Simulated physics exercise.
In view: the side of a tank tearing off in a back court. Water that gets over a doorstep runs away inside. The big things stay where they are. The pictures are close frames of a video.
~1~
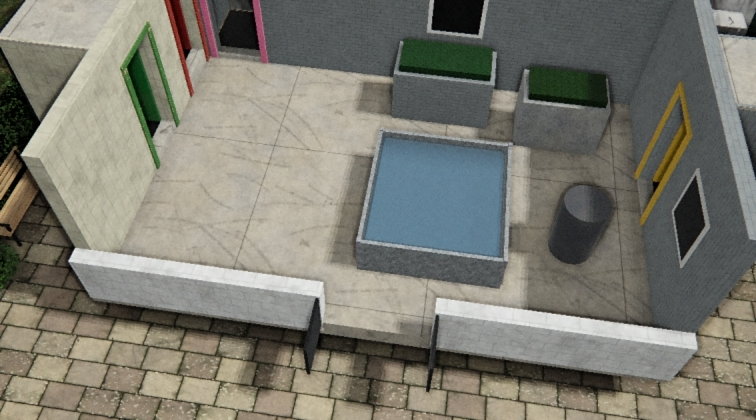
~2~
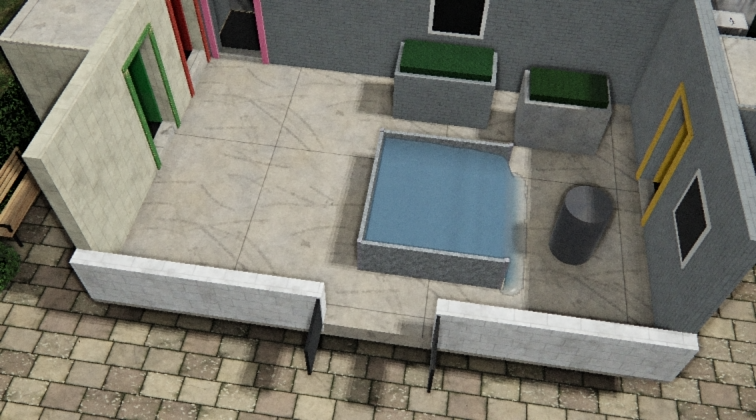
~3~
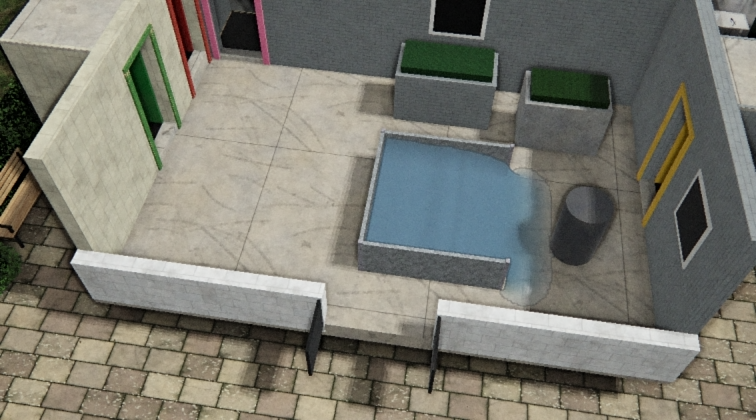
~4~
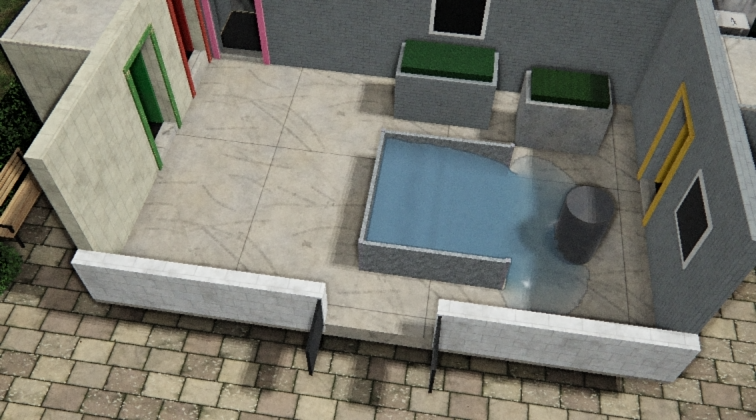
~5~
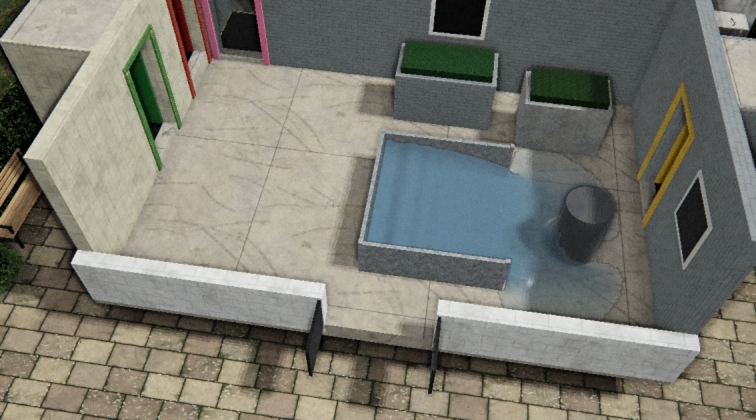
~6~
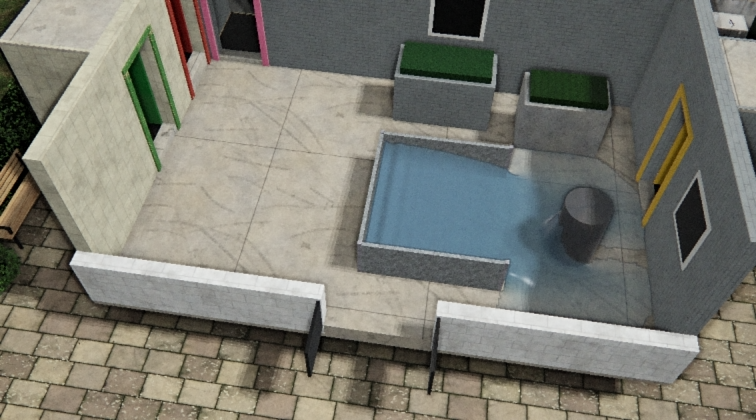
The footage shows a walled courtyard with a square, water-filled tank whose right side gives way, letting water pour out across the paving, spread around a dark grey cylinder and extend further right toward the yellow-framed opening.
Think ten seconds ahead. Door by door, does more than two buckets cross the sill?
One by one: The pink door holds within the limit; the red door holds within the limit; the yellow door floods; the green door holds within the limit.
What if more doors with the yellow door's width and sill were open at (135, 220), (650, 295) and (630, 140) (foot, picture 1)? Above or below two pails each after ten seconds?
As listed: Lets less in, goes over, passes that mark.
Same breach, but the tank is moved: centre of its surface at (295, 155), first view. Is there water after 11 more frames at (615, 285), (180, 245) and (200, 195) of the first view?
In that order: Under water, no water, free of water.
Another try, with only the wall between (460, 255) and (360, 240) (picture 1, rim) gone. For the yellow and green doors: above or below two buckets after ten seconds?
Then: The yellow door is under, the green door is under.
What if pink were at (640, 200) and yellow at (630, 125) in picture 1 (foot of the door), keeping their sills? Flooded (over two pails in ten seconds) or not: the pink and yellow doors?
Then: Pink floods; yellow is over.
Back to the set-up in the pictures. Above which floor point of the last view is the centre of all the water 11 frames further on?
Close to (531, 236).
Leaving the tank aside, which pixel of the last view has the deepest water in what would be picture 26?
At about (577, 157).
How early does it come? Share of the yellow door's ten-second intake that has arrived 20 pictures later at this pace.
Near 75 in a hundred.
A moment on, water covers 20 % of the floor; the pink door not reached, the red door not reached, the yellow door far over two buckets in, the green door not reached.
Next, water covers 25 % of the floor; the pink door not reached, the red door not reached, the yellow door far over two buckets in, the green door not reached.
Then, water covers 40 % of the floor; the pink door not reached, the red door not reached, the yellow door far over two buckets in, the green door not reached.
Later, water covers 65 % of the floor; the pink door not reached, the red door not reached, the yellow door far over two buckets in, the green door not reached.
In the end, water covers 90 % of the floor; the pink door wet at the sill, nothing in, the red door wet at the sill, nothing in, the yellow door far over two buckets in, the green door wet at the sill, nothing in.
